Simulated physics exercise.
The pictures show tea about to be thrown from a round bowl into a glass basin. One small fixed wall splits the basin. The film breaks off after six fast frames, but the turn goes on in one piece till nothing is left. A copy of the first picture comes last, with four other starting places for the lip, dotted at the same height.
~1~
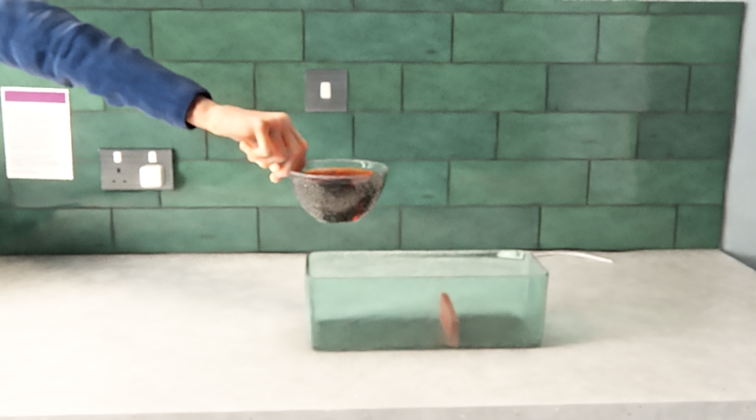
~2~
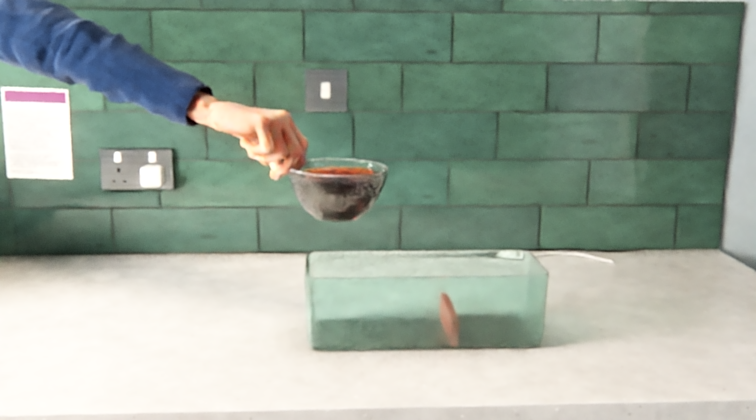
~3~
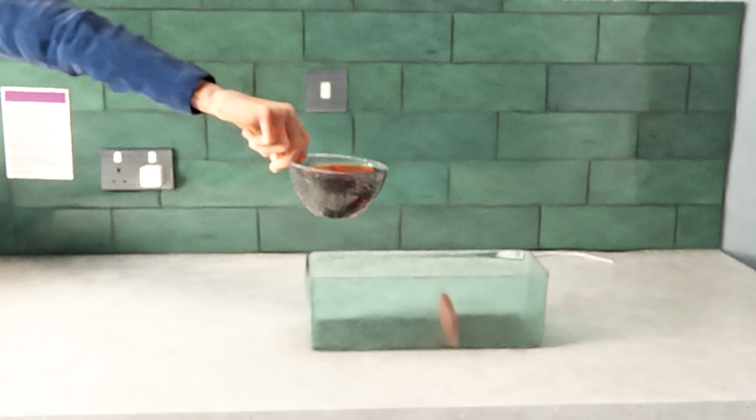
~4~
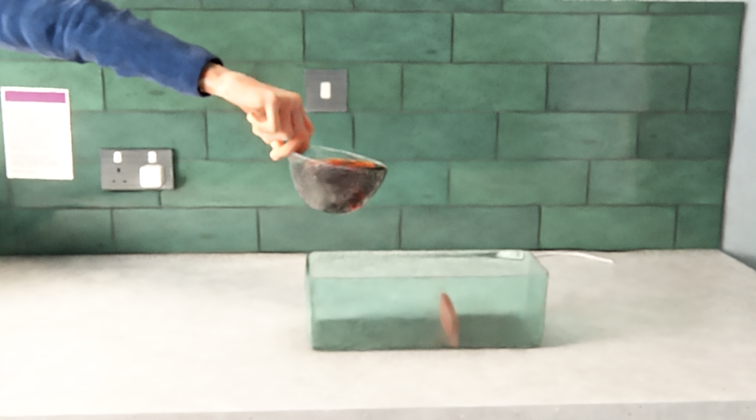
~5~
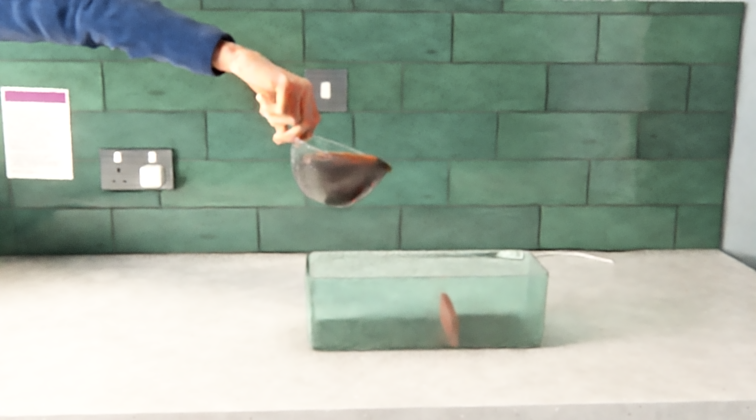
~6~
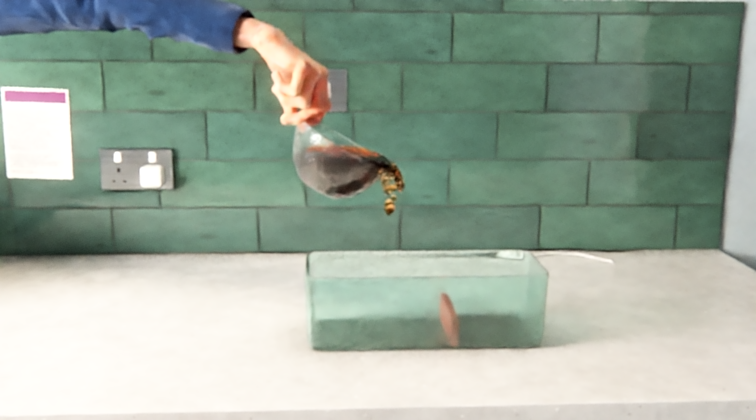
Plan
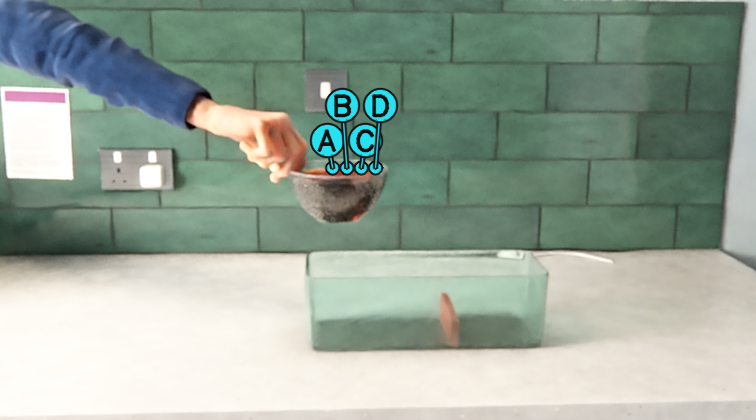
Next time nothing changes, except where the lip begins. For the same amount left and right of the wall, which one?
Take D.
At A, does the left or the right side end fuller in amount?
The left side.
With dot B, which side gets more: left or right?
The left side.
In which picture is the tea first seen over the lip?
In picture 5.
In cyan, A at (332, 168); B at (346, 168); C at (361, 167); D at (375, 167).
With A, about 89 % ends left of the wall and 10 % right of it.
With B, about 95 % ends left of the wall and 4 % right of it.
With C, about 87 % ends left of the wall and 12 % right of it.
With D, about 50 % ends left of the wall and 49 % right of it.
